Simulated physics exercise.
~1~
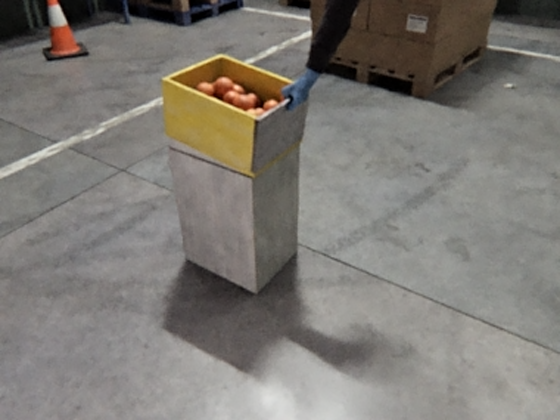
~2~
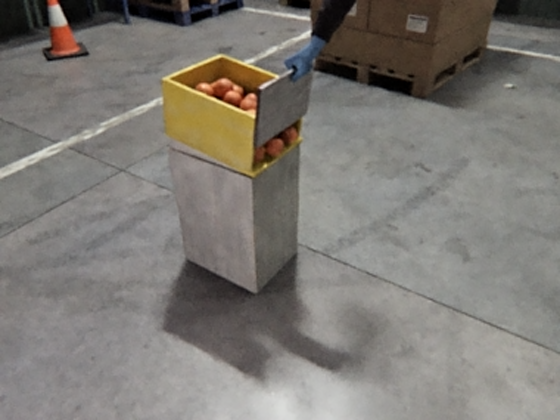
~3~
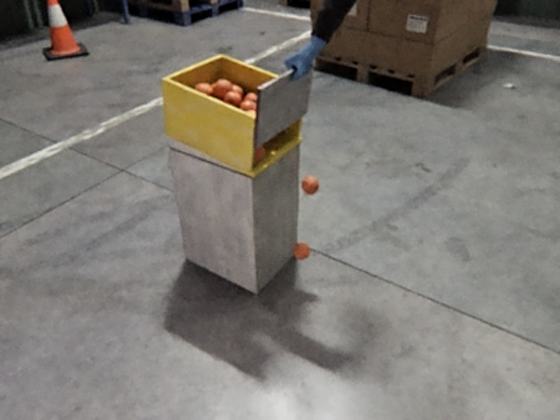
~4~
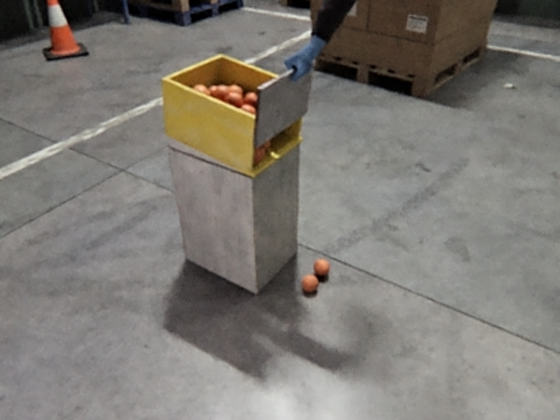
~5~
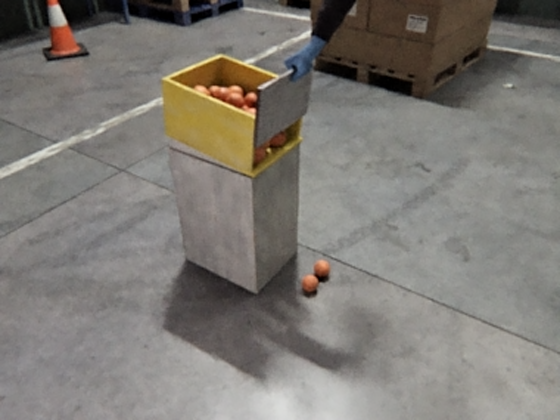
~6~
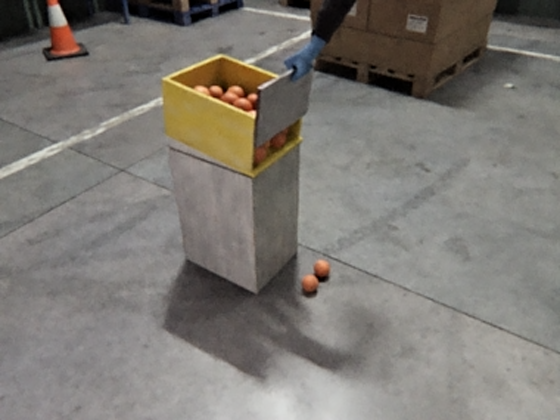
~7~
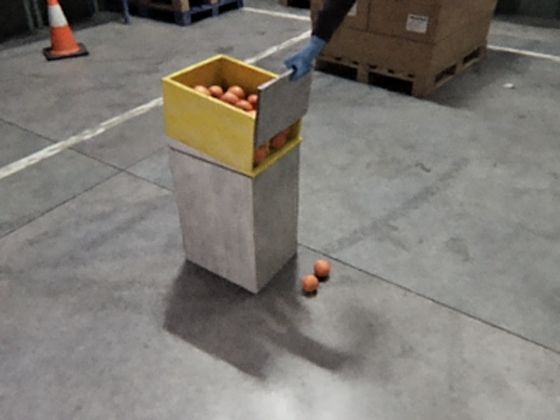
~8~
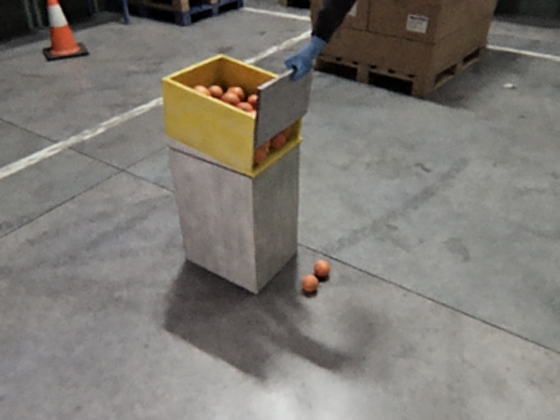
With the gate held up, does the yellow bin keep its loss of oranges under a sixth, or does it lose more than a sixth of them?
The loss stays under a sixth. Only two oranges drop to the floor, while the many others remain in the yellow bin.
